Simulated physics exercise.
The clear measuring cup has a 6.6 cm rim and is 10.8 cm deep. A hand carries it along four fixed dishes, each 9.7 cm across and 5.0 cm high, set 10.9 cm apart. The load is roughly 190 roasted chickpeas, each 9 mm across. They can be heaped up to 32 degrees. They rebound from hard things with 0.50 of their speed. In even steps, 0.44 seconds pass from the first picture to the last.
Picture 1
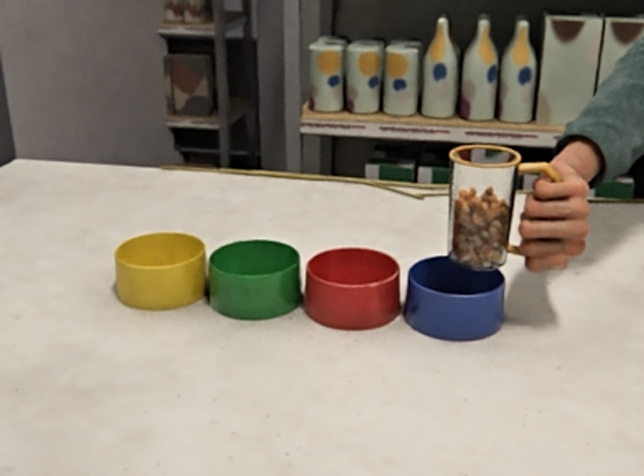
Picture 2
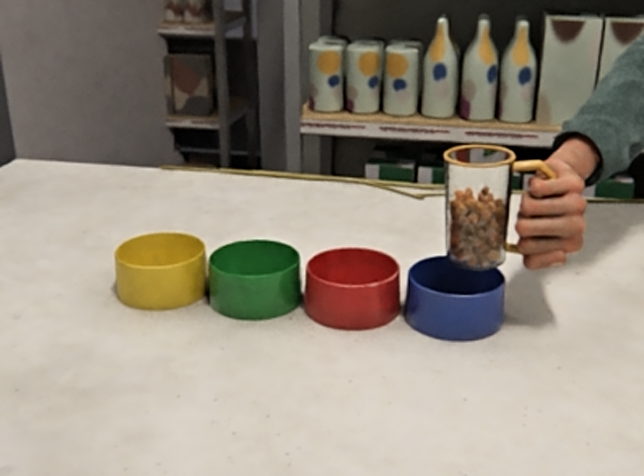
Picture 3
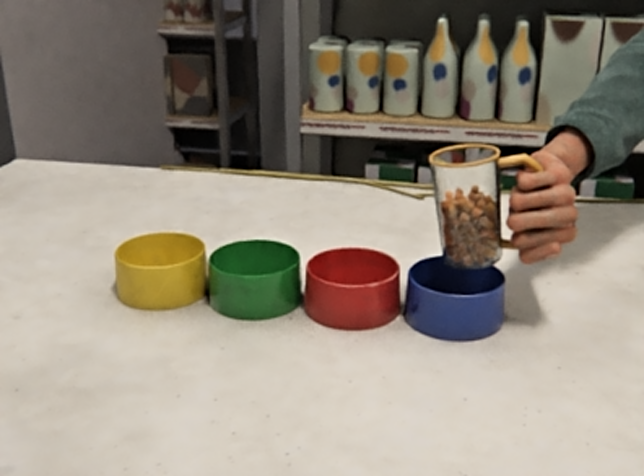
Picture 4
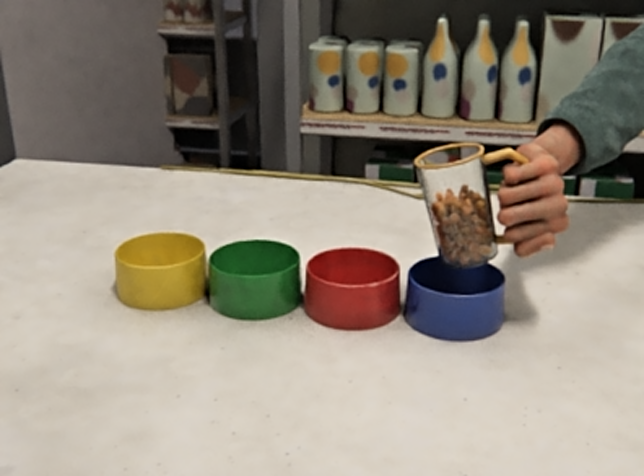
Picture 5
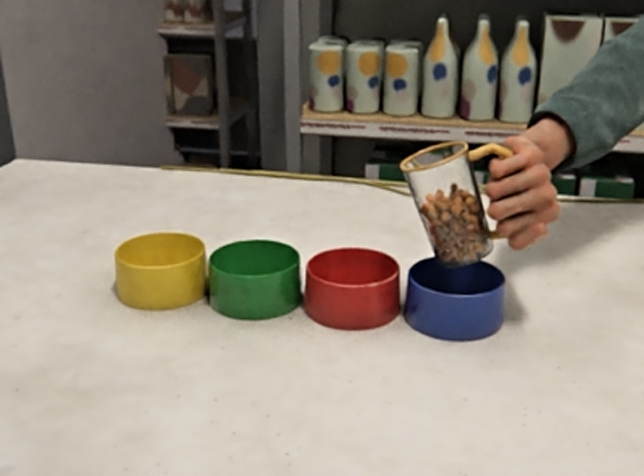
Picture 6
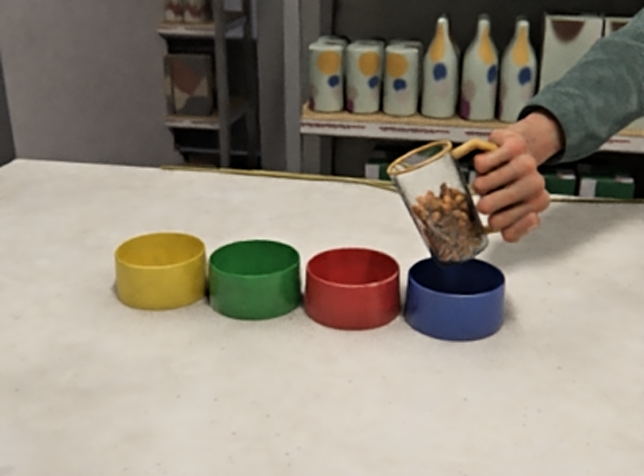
Pale tabletop before store shelves, a hand tilting a clear cup of roasted chickpeas leftward above a row of four coloured dishes.
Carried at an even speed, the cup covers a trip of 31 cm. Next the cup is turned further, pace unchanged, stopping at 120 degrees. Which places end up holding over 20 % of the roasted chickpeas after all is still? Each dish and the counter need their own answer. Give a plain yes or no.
Red - no, blue - no, green - yes, yellow - no, counter - no.
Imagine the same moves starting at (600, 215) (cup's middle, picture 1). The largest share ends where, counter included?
Largest amount ends at red.
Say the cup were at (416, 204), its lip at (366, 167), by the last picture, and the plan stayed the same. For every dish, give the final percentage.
Red 0, blue 0, green 0, yellow 100.
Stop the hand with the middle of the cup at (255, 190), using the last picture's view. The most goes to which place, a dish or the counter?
Result: Biggest portion at green.
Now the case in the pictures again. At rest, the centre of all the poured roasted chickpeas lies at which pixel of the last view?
When it all comes to rest, the middle is near (243, 283).
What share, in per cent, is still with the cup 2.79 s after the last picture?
0 per cent.
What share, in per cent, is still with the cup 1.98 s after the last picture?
Close to 0 % of the load.
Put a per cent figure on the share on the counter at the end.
The figure is about 5 percent.
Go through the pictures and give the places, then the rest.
The first frame shows cup at (481, 208), tilt 0 degrees, lip at (451, 154), moved 0.0 cm; middle of the pieces at (476, 224); blue dish at (456, 275); red dish at (353, 266); green dish at (255, 258); yellow dish at (161, 250).
The second frame shows cup at (477, 208), tilt 2 degrees, lip at (445, 155), moved 0.3 cm; middle of the pieces at (474, 223).
The third frame shows cup at (468, 207), tilt 8 degrees, lip at (431, 158), moved 1.2 cm; middle of the pieces at (466, 223).
The fourth frame shows cup at (459, 207), tilt 14 degrees, lip at (416, 162), moved 2.1 cm; middle of the pieces at (459, 222).
The fifth frame shows cup at (450, 206), tilt 20 degrees, lip at (402, 166), moved 3.1 cm; middle of the pieces at (452, 222).
The sixth frame shows cup at (441, 205), tilt 26 degrees, lip at (389, 170), moved 4.0 cm; middle of the pieces at (444, 221); blue dish at (456, 275); red dish at (353, 266); green dish at (255, 258); yellow dish at (161, 250).
Then, 1.19 s after the last picture, tilt 107 degrees; cup holds 100 %.
Then, 1.98 s after the last picture, tilt 120 degrees; cup holds 0 %, green 95 %.
Then, 2.79 s after the last picture, tilt 120 degrees; cup holds 0 %, green 95 %.
In the end, red 0 %, blue 0 %, green 95 %, yellow 0 %, counter 5 %.
